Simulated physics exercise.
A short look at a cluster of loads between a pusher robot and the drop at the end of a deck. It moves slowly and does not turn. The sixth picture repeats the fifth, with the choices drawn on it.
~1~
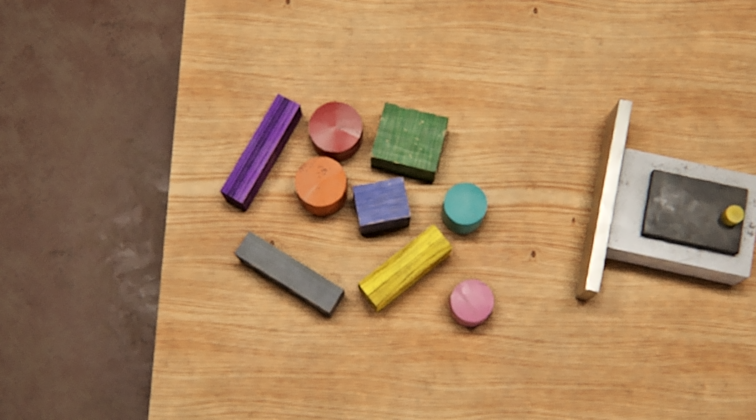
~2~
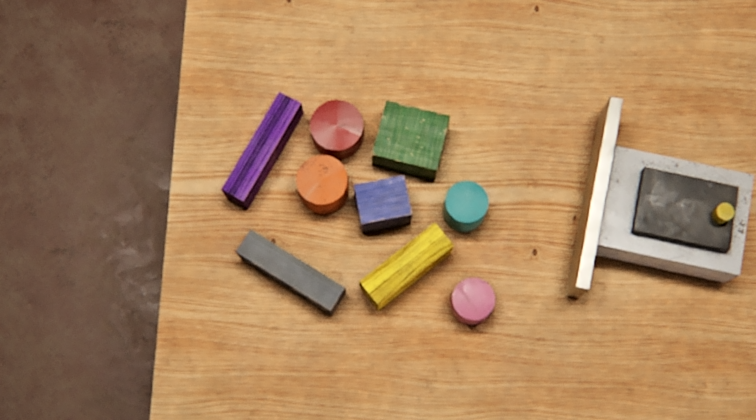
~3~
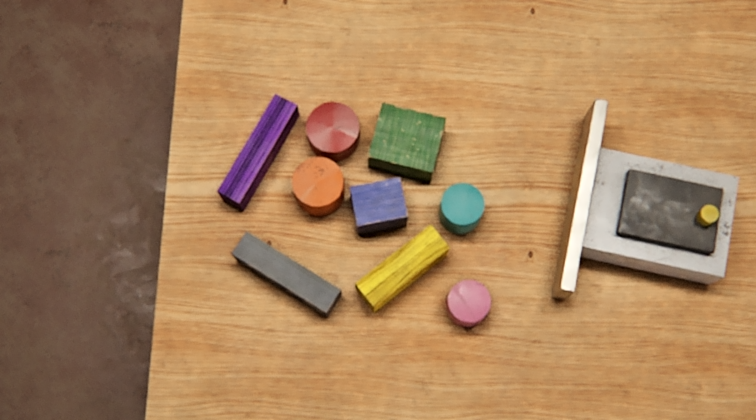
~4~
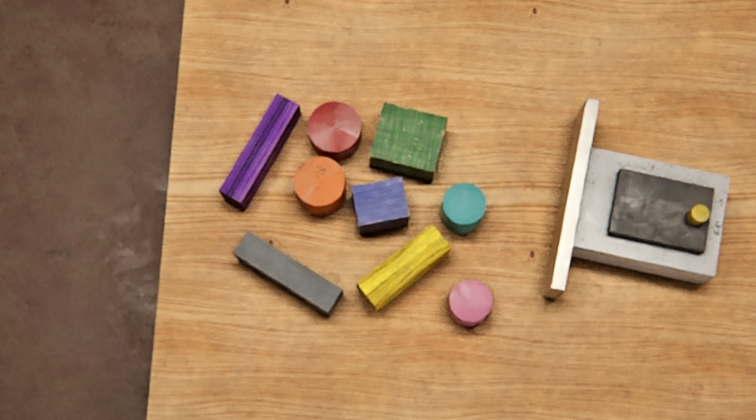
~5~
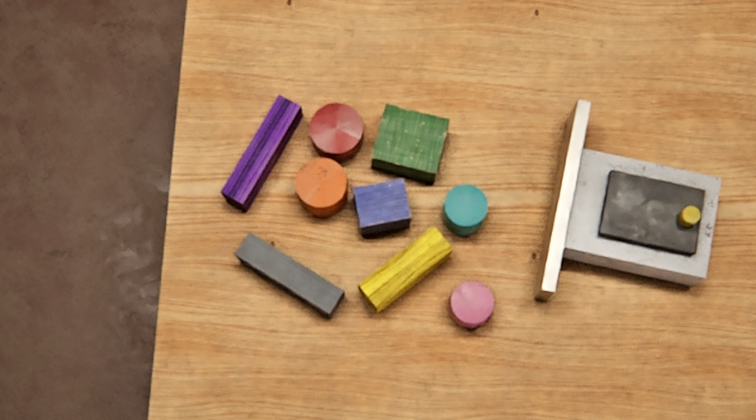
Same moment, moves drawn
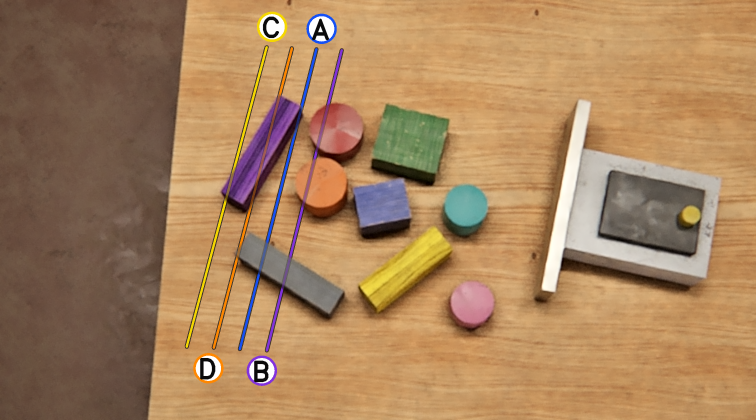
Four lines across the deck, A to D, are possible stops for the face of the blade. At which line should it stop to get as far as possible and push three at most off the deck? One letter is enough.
D is the last line within the limit.
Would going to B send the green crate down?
No.
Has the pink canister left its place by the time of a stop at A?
By then, yes.
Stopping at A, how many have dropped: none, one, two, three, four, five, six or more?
In all, one.
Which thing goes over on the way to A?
It is the purple stick.
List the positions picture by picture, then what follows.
In the first frame, green crate (409, 142); turquoise canister (464, 209); blue crate (382, 206).
In the second frame, robot (678, 207); pink canister (472, 301).
In the third frame, robot (663, 209); yellow stick (402, 269).
In the fourth frame, robot (654, 209); purple stick (261, 152).
In the fifth frame, robot (645, 210); green crate (410, 144); turquoise canister (464, 211); blue crate (383, 207).
On the marked copy, A at (279, 194); B at (306, 195); C at (228, 192); D at (254, 193).
Following D. Soon after the start, robot (529, 205); pink canister (451, 315); yellow stick (392, 270).
Later, robot (416, 200); purple stick (202, 130); orange canister (226, 158).
In the end, robot (330, 196); orange canister over the edge; purple stick over the edge; two fallen.
As for the rest, A is within the limit but short; B is within the limit but short; C drops five.
